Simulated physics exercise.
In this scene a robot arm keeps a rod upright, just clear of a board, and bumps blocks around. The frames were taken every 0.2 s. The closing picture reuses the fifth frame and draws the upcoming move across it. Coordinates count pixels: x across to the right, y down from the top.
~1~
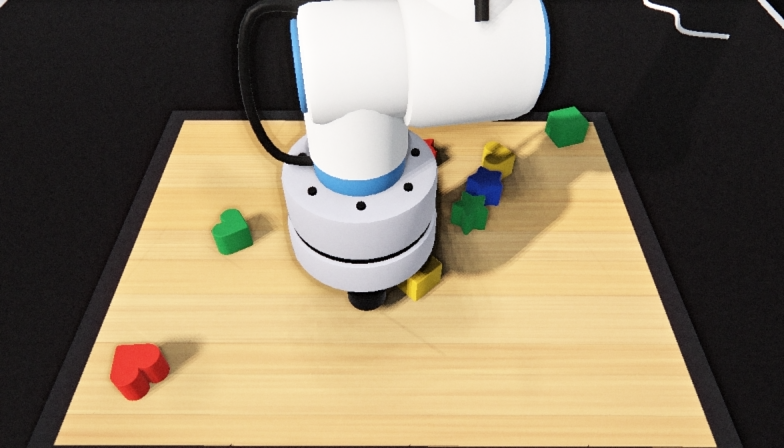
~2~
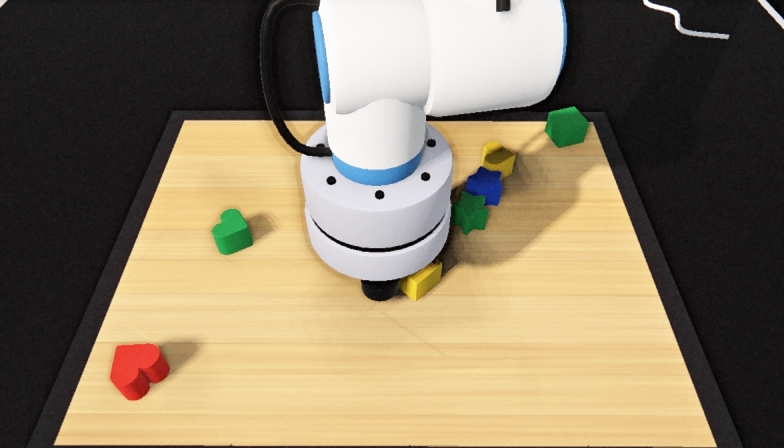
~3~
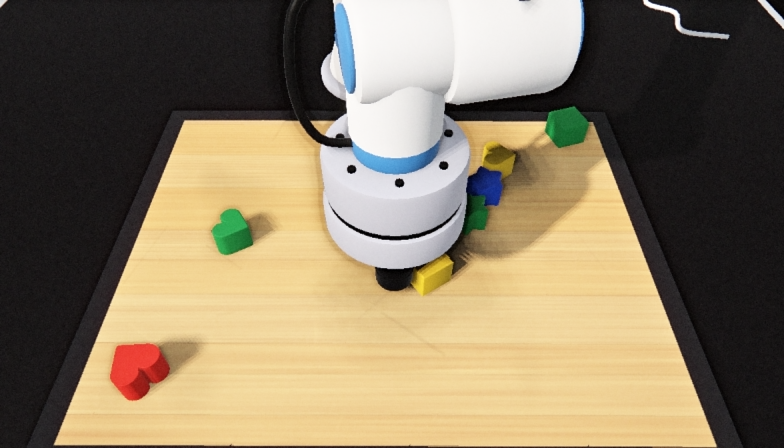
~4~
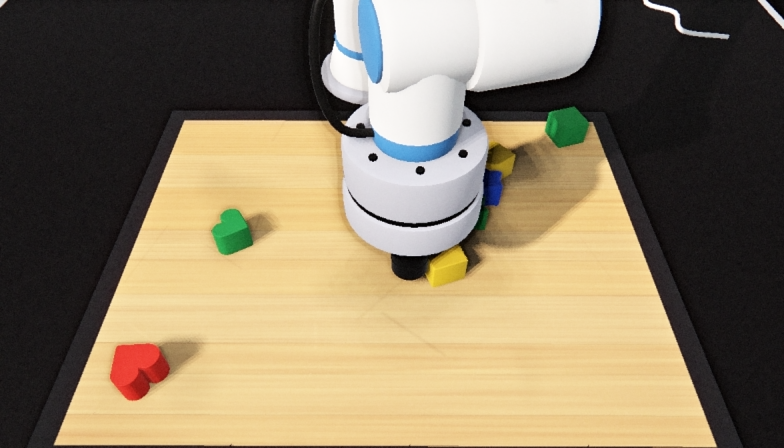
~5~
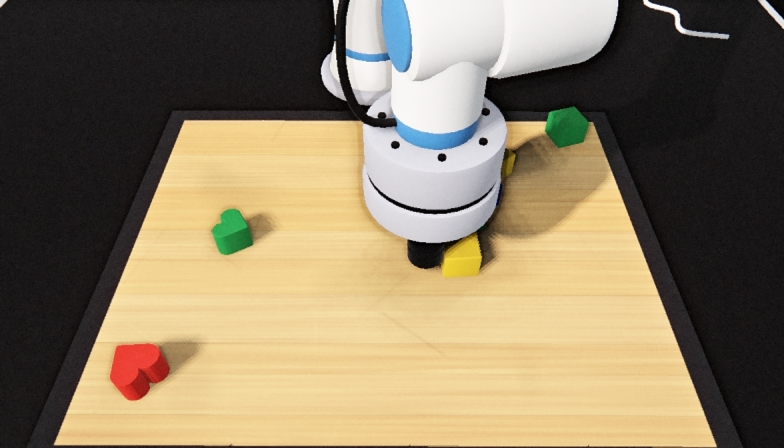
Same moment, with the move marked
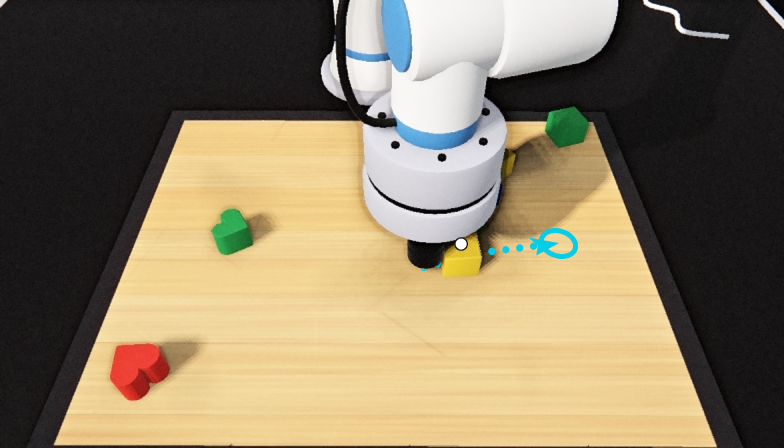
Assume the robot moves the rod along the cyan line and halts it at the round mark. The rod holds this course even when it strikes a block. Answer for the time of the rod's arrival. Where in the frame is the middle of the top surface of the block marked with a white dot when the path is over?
It ends at (595, 216).
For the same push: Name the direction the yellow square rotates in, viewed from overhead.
It goes anticlockwise.
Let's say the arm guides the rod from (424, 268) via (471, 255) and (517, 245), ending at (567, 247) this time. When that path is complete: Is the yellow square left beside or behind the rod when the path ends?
Final answer: No.
Path on the board, from (424, 268) over (491, 252) to (558, 243); the dot is on the yellow square.
The first path, step by step. One third of the way, rod at (471, 244); yellow square at (507, 233).
Two thirds of the way, rod at (518, 237); yellow square at (553, 224).
At the end, rod at (563, 231); yellow square at (595, 216), turned 20° anticlockwise; green star-shaped block in place.
